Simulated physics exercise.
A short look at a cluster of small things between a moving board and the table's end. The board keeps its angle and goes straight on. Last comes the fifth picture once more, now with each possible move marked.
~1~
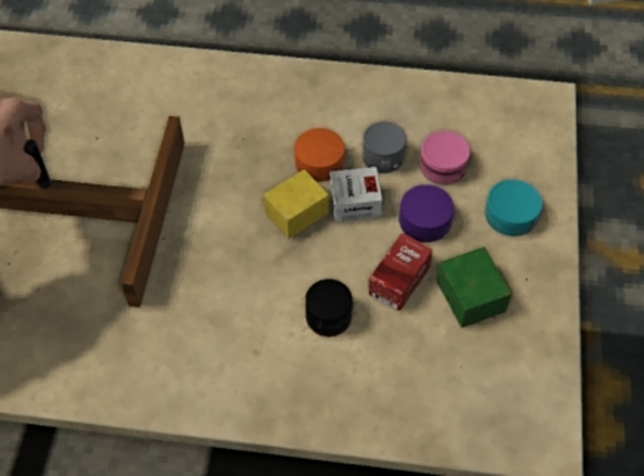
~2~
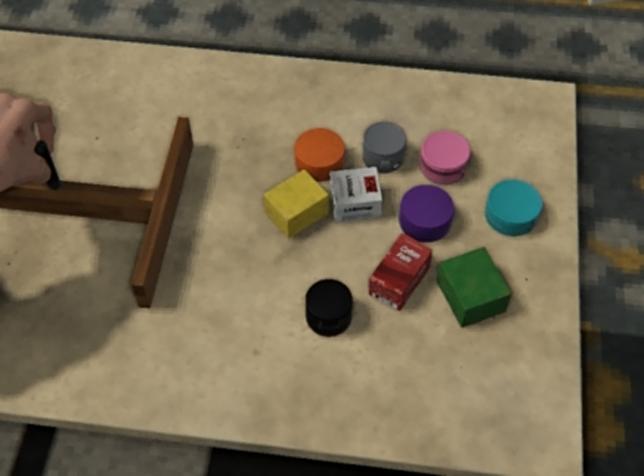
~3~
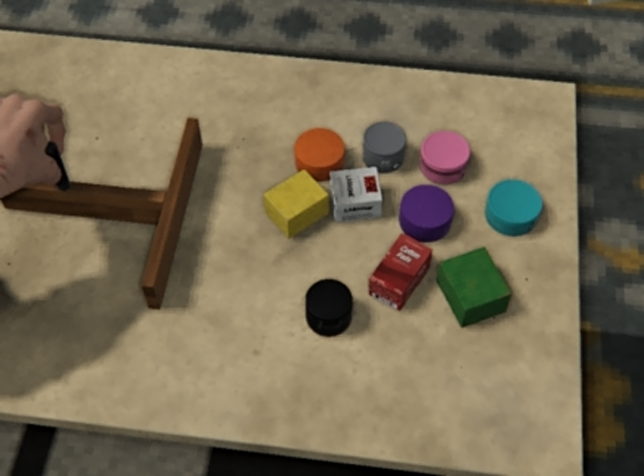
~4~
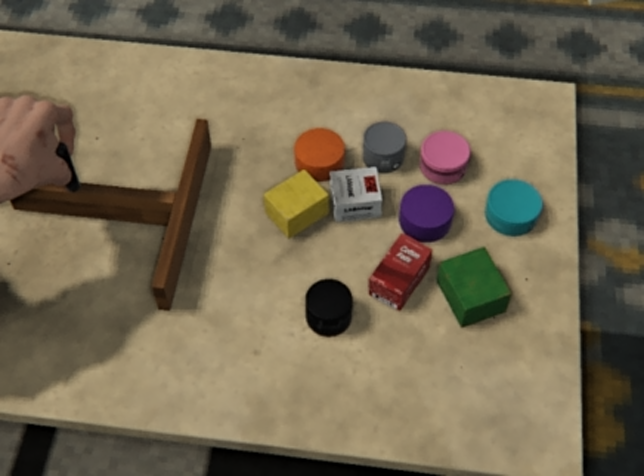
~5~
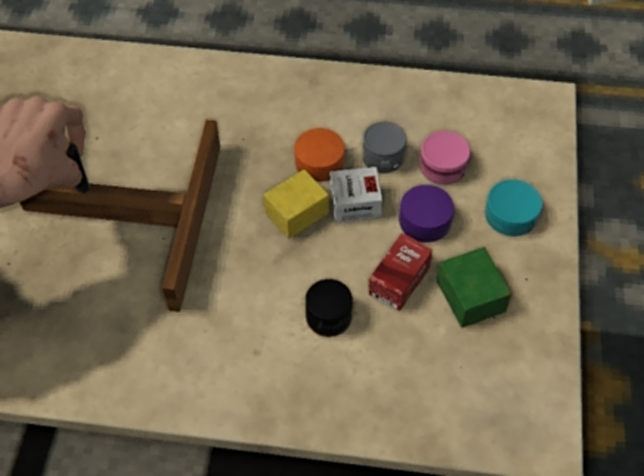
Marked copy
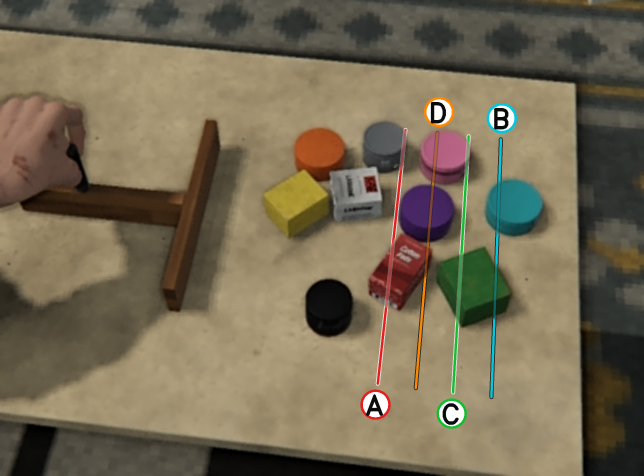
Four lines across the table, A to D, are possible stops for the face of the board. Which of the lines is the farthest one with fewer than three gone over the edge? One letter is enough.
It can go as far as B.
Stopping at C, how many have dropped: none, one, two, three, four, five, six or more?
The count is none.
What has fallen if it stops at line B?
The turquoise jar.
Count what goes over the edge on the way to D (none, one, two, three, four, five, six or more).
By then, none.
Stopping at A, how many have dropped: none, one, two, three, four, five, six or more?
The count is none.
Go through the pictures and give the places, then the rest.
In the first picture, pink tub (445, 158); purple pot (427, 213); green block (473, 287).
In the second picture, board (161, 196); black tin (329, 308).
In the third picture, board (171, 197); yellow block (297, 204).
In the fourth picture, board (181, 198); turquoise jar (513, 208).
In the fifth picture, board (191, 199); red box (400, 272); pink tub (445, 158); purple pot (427, 213).
On the marked copy, A at (393, 246); B at (497, 257); C at (462, 253); D at (428, 249).
With B. Early on, board (300, 211); grey jar (389, 147); orange pot (344, 157).
Further on, board (411, 222); turquoise jar (526, 214); green block (500, 298).
At the end, board (497, 231); turquoise jar over the edge; purple pot (565, 251); one fallen.
As for the rest, A is within the limit but short; C is within the limit but short; D is within the limit but short.
